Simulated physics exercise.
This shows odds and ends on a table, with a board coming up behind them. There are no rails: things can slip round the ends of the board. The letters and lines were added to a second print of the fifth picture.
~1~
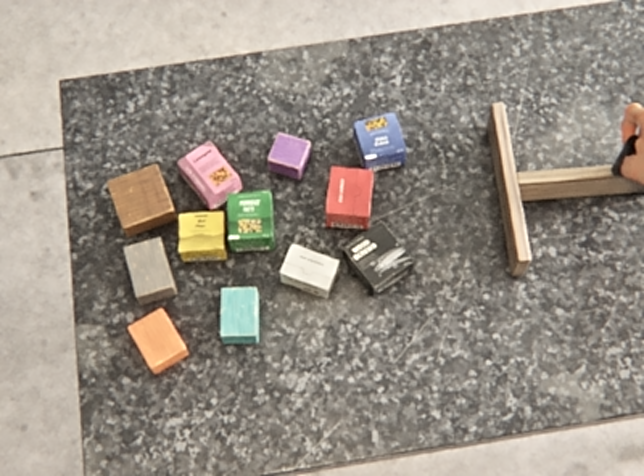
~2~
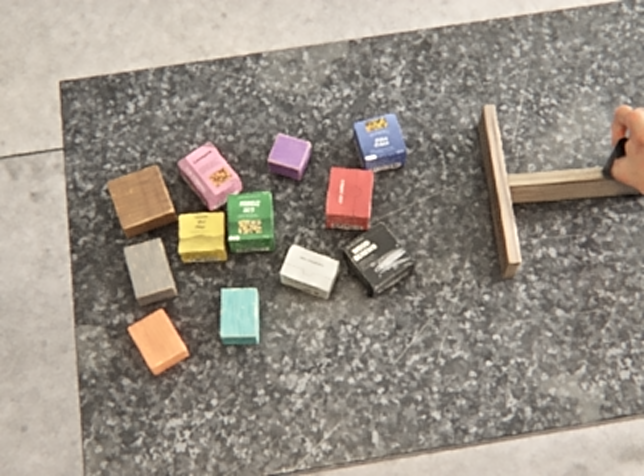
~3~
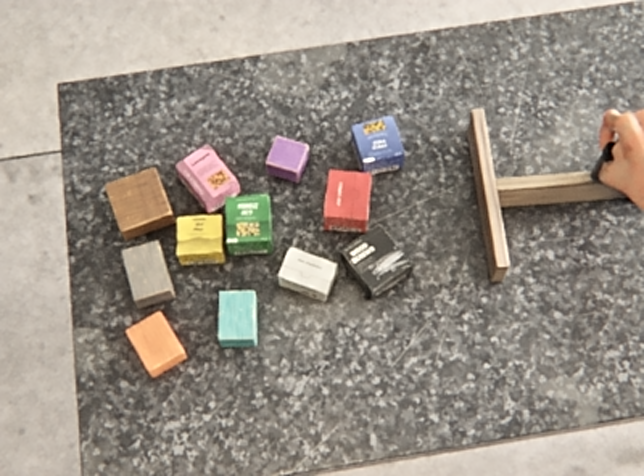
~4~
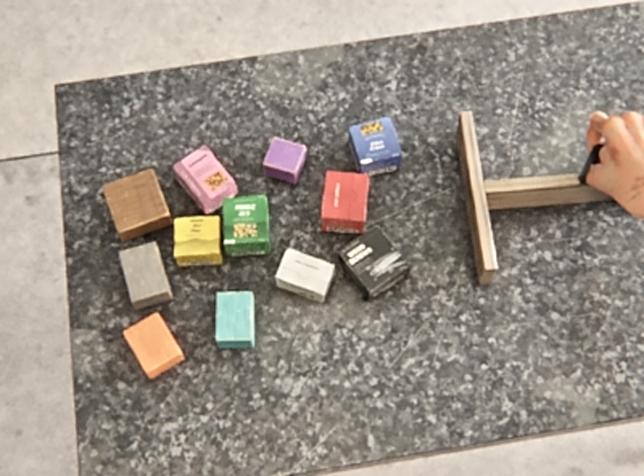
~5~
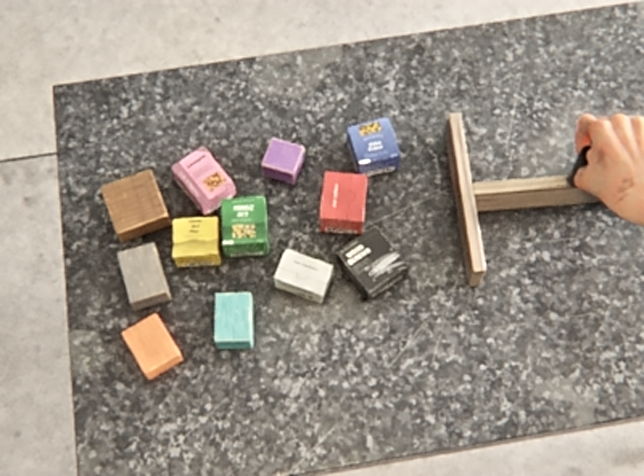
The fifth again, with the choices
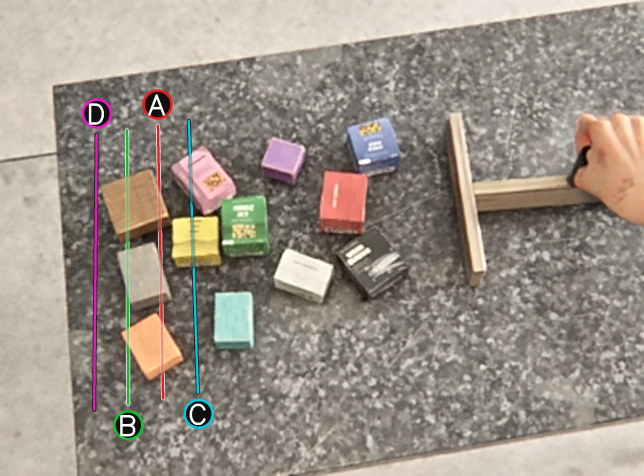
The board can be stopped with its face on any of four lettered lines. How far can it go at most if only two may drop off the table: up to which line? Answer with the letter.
Stop at C.
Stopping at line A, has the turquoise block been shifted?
By then, yes.
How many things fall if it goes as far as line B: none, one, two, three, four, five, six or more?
In all, six or more.
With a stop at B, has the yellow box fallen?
Yes.
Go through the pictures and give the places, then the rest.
The first picture shows orange block (158, 341); purple block (290, 156); turquoise block (240, 316).
The second picture shows board (502, 181); grey block (150, 272).
The third picture shows board (491, 185); red packet (348, 201).
The fourth picture shows board (478, 187); blue packet (375, 148).
The fifth picture shows board (467, 189); brown block (136, 206); black box (372, 264); white packet (304, 277).
On the marked copy, A at (160, 254); B at (128, 259); C at (193, 248); D at (95, 264).
Following C. Soon after the start, board (369, 204); blue packet (333, 153); white packet (290, 277).
Later, board (271, 219); grey block (125, 288); brown block (118, 205).
In the end, board (193, 231); brown block over the edge; grey block over the edge; two fallen.
As for the rest, A drops four; B drops six; D drops seven.
